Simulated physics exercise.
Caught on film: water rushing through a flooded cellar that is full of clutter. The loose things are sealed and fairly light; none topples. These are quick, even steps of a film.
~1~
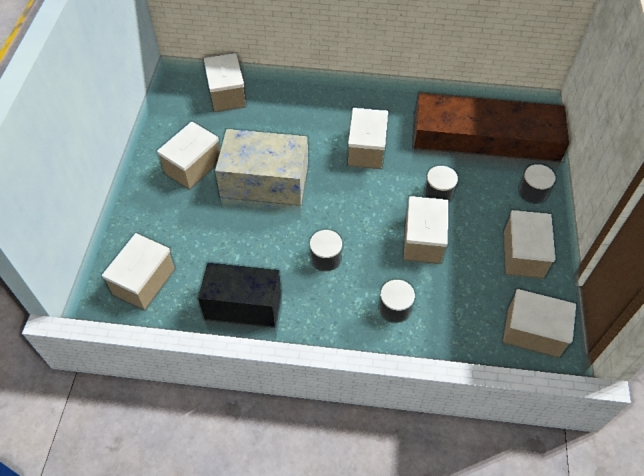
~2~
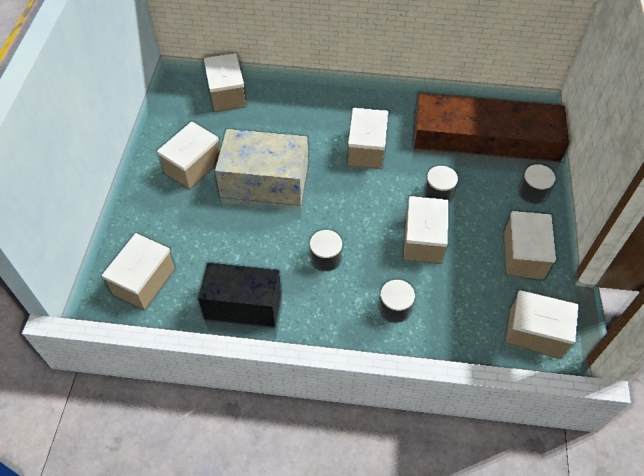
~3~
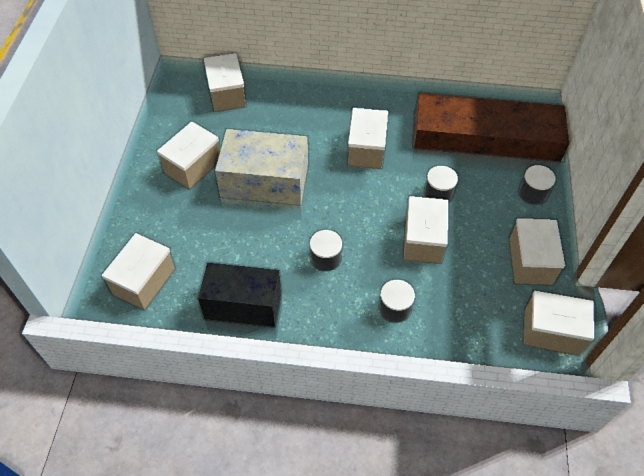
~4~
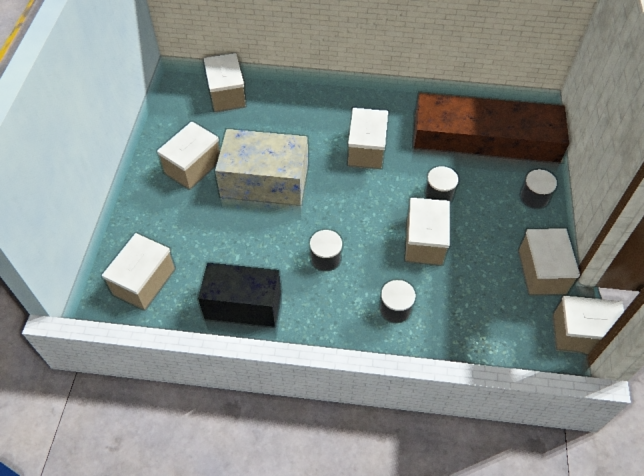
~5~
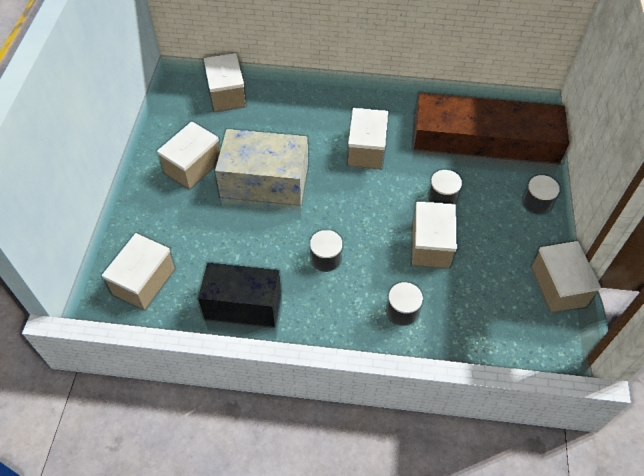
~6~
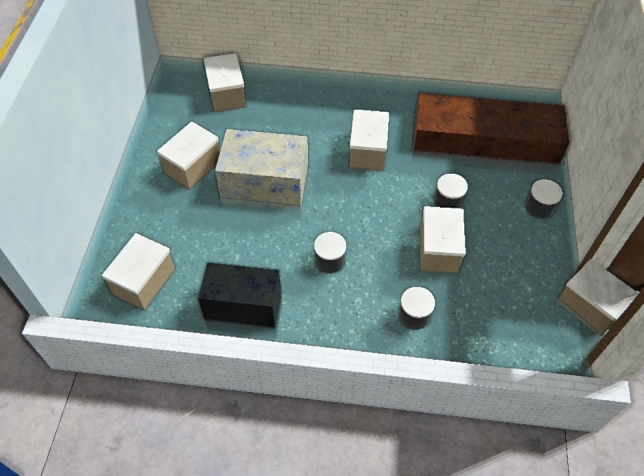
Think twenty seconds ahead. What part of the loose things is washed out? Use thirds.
That comes to two thirds or above.
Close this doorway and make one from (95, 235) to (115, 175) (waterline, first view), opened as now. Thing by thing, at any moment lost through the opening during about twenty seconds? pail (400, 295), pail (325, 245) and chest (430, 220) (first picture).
In turn: Still in, yes, left behind.
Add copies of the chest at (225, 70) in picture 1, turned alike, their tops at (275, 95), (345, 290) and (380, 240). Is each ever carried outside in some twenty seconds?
As listed: Stays, gone, out.
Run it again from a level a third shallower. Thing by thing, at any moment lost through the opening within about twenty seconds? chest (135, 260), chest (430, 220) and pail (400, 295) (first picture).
In that order: Kept in, yes, out.
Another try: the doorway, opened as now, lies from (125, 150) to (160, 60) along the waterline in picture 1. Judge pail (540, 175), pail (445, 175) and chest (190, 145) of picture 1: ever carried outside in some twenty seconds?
In turn: No, carried outside, yes.
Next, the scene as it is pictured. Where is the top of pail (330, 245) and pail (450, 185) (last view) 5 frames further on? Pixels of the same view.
Roughly at (371, 261) and (494, 202).
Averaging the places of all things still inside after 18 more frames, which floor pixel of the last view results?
Close to (314, 225).
A moment on, 2 of 11 are out; 9 afloat.
Next, 6 of 11 are out; 5 afloat.
Later, 8 of 11 are out; 3 afloat.
In the end, 8 of 11 are out; 3 afloat.
